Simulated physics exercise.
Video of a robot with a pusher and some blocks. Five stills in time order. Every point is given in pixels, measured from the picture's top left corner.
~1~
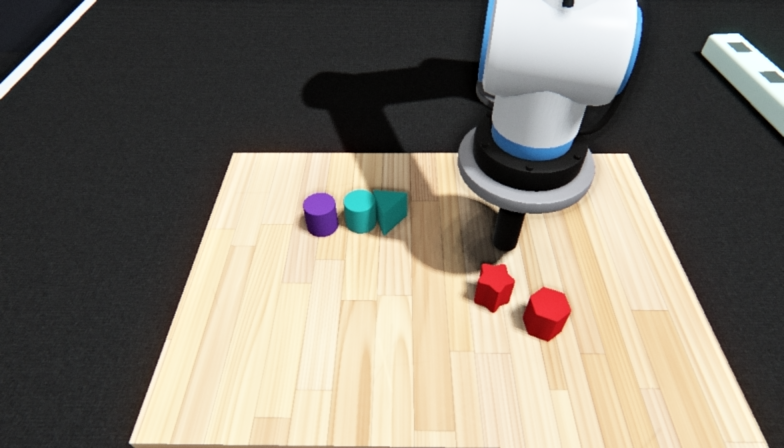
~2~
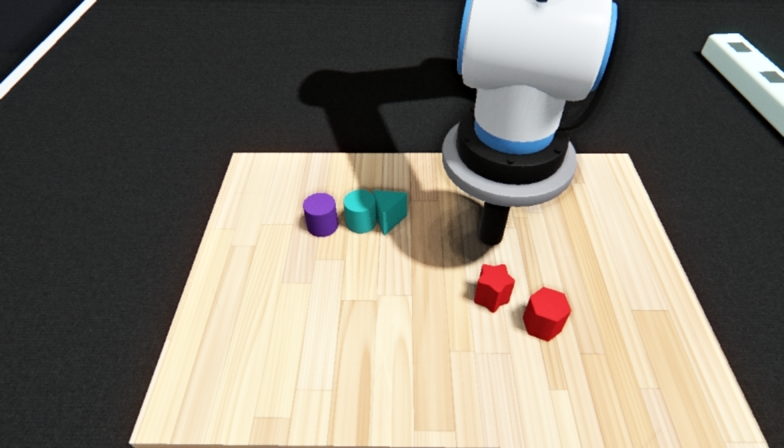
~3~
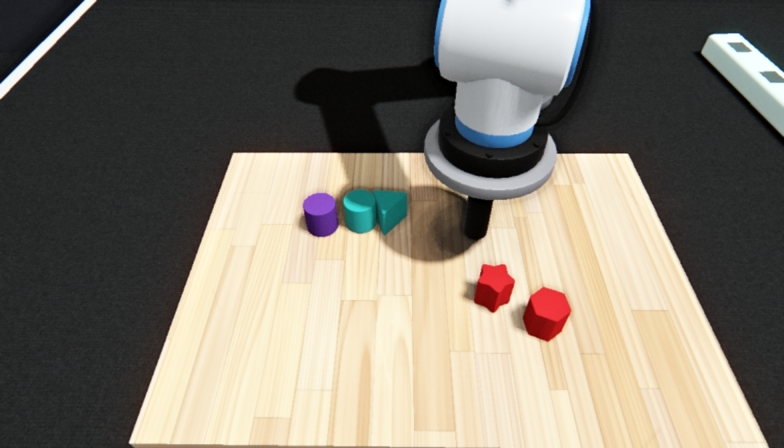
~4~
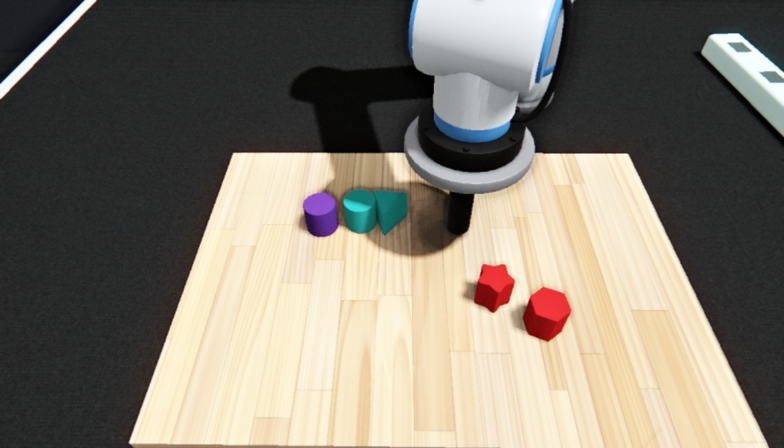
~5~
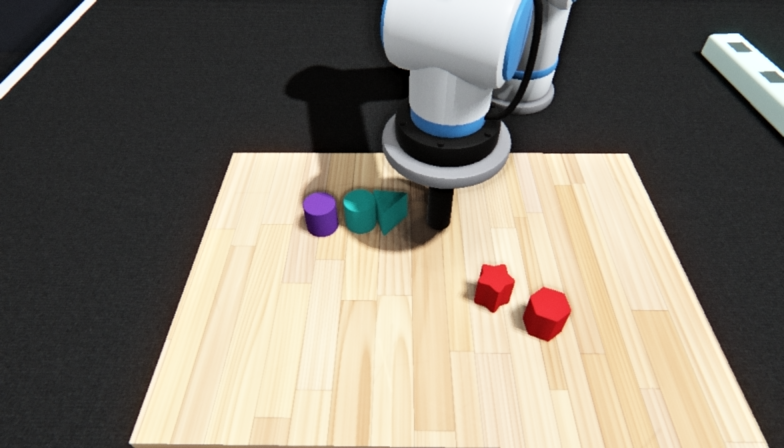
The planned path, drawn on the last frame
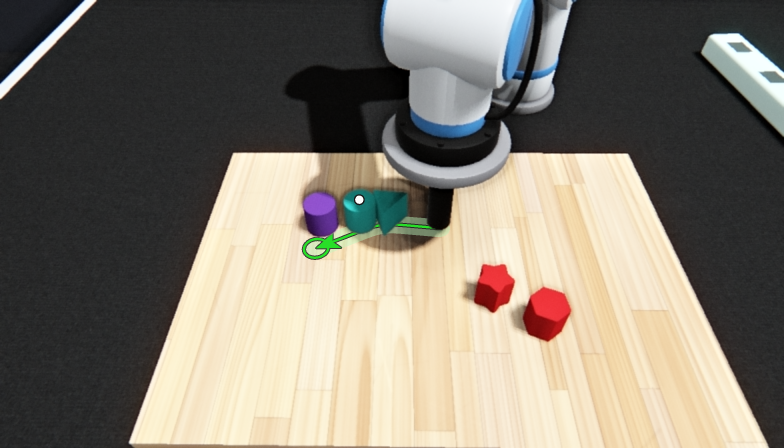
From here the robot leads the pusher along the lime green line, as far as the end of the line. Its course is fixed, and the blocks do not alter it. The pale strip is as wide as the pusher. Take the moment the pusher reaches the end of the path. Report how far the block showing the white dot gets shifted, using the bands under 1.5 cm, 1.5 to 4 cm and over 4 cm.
Once the path ends, it will sit 1.5 to 4 cm from where it is now.
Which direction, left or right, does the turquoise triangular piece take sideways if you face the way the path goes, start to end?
The shift goes right.
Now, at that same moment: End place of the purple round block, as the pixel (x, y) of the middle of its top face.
At roughly (301, 205).
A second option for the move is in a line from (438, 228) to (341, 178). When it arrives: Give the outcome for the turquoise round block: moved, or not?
The block moves away from its spot.
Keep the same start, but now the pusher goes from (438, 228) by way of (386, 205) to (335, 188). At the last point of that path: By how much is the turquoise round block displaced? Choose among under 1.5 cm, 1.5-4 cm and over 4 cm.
The shift is from 1.5 to 4 cm.
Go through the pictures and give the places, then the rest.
The first frame shows pusher's lower end at (505, 243); purple round block at (319, 203); turquoise round block at (359, 200); turquoise triangular piece at (388, 198).
The second frame shows pusher at (491, 237); blocks still.
The third frame shows pusher at (475, 231); blocks still.
The fourth frame shows pusher at (458, 226); blocks still.
The fifth frame shows pusher at (439, 222); purple round block at (319, 203); turquoise round block at (359, 200); turquoise triangular piece at (388, 198).
Drawn move, from (438, 228) over (396, 225) and (356, 233) to (316, 248); the dot is on the turquoise round block.
On the path given first. One third of the way, pusher at (394, 218); turquoise round block at (350, 199); turquoise triangular piece at (376, 193).
Two thirds of the way, pusher at (354, 227); purple round block at (303, 205); turquoise round block at (334, 196); turquoise triangular piece at (369, 185), turned 15° clockwise.
At the end, pusher at (315, 242); purple round block at (301, 205); turquoise round block at (332, 196); turquoise triangular piece at (369, 185), turned 15° clockwise.
